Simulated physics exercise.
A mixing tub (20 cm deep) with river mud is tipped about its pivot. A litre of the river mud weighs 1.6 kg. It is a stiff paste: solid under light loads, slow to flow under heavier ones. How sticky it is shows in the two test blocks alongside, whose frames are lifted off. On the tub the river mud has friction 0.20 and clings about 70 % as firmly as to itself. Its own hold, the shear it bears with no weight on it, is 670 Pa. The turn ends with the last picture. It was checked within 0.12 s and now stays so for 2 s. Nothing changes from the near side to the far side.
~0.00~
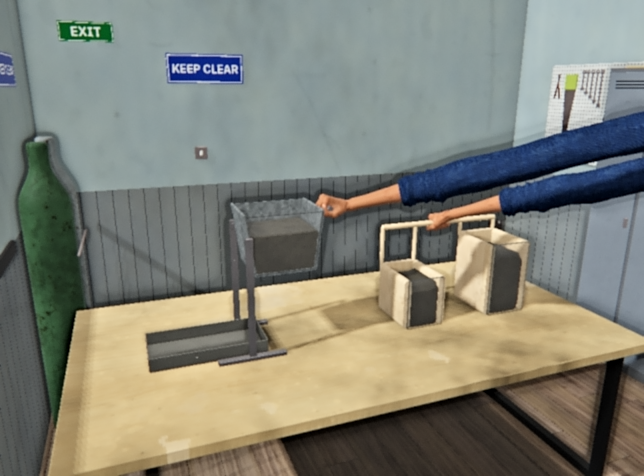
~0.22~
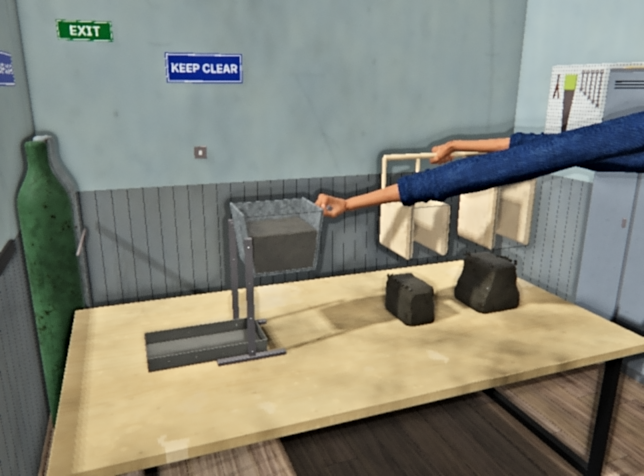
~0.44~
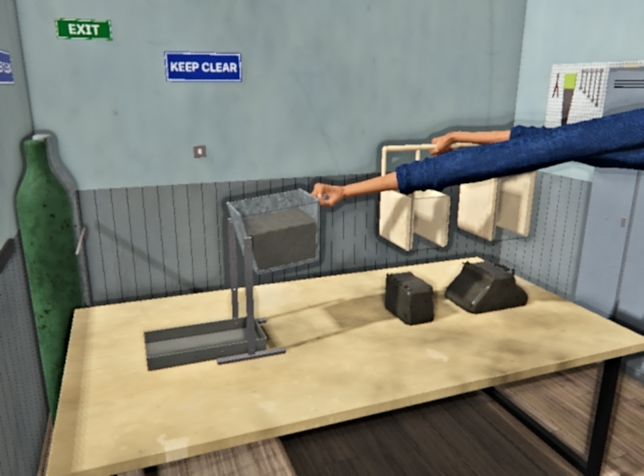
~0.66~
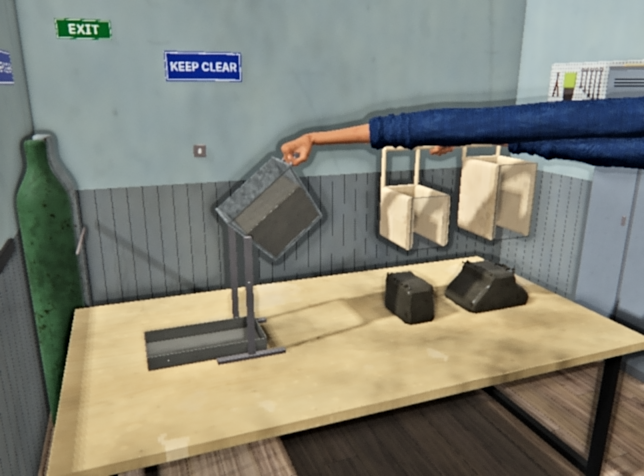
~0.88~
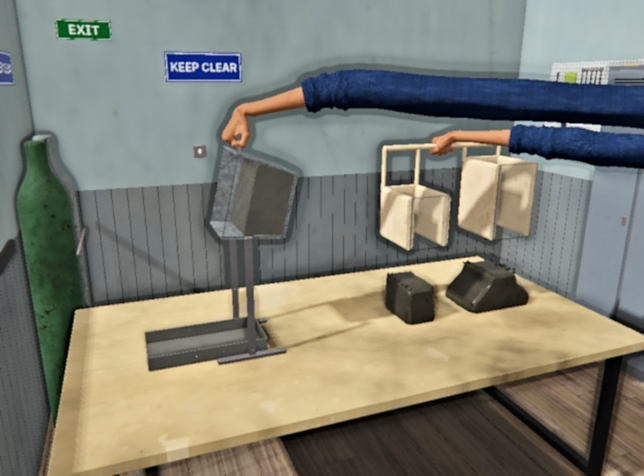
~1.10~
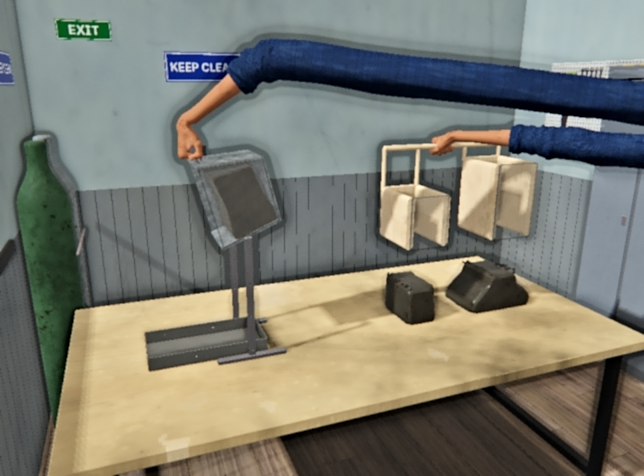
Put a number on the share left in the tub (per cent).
Expect roughly 0 %.
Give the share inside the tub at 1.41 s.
Near 30 %.
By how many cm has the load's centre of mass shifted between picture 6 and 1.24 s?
Some 9 cm.
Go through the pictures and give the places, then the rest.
The first frame shows handle-side rim at (322, 211), tilt 0 degrees; highest point of the river mud at (312, 231); test blocks 16 cm, 25 cm high (left to right).
The second frame shows handle-side rim at (321, 210), tilt 0 degrees; highest point of the river mud at (312, 231); test blocks 16 cm, 21 cm high (left to right).
The third frame shows handle-side rim at (318, 201), tilt 7 degrees; highest point of the river mud at (313, 222); test blocks 16 cm, 16 cm high (left to right).
The fourth frame shows handle-side rim at (289, 167), tilt 40 degrees; highest point of the river mud at (297, 187); test blocks 16 cm, 16 cm high (left to right).
The fifth frame shows handle-side rim at (237, 156), tilt 77 degrees; highest point of the river mud at (261, 165); test blocks 16 cm, 16 cm high (left to right).
The sixth frame shows handle-side rim at (197, 170), tilt 104 degrees; highest point of the river mud at (248, 167); test blocks 16 cm, 16 cm high (left to right).
By 1.24 s, the tub is at 104 degrees and holds 76 %.
By 1.41 s, the tub is at 104 degrees and holds 28 %.
By 1.58 s, the tub is at 104 degrees and holds 0 %.
By 1.75 s, the tub is at 104 degrees and holds 0 %.
By 3.10 s, at the end, the tub is at 104 degrees and holds 0 %.
